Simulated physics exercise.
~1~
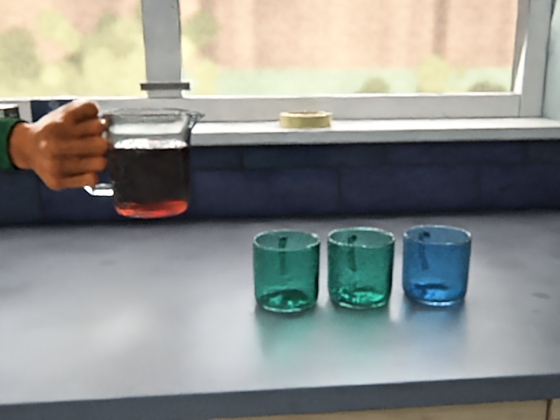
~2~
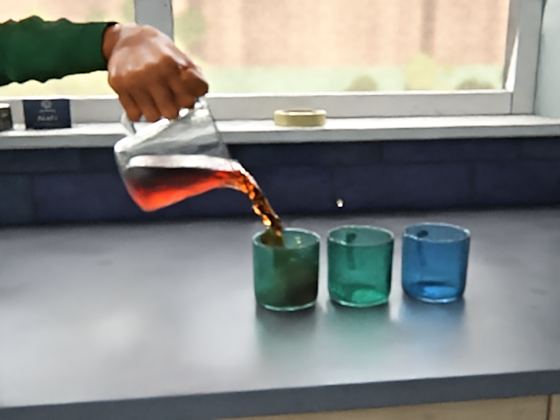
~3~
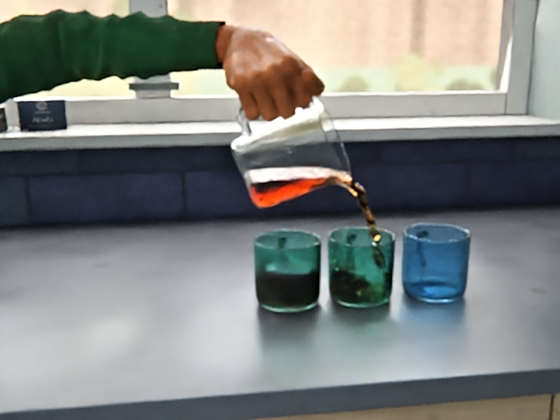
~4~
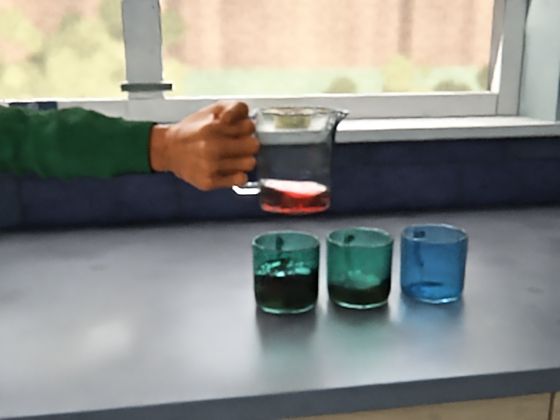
A hand pouring tea from a glass pitcher into two green glasses, then levelling it, leaving the blue glass empty.
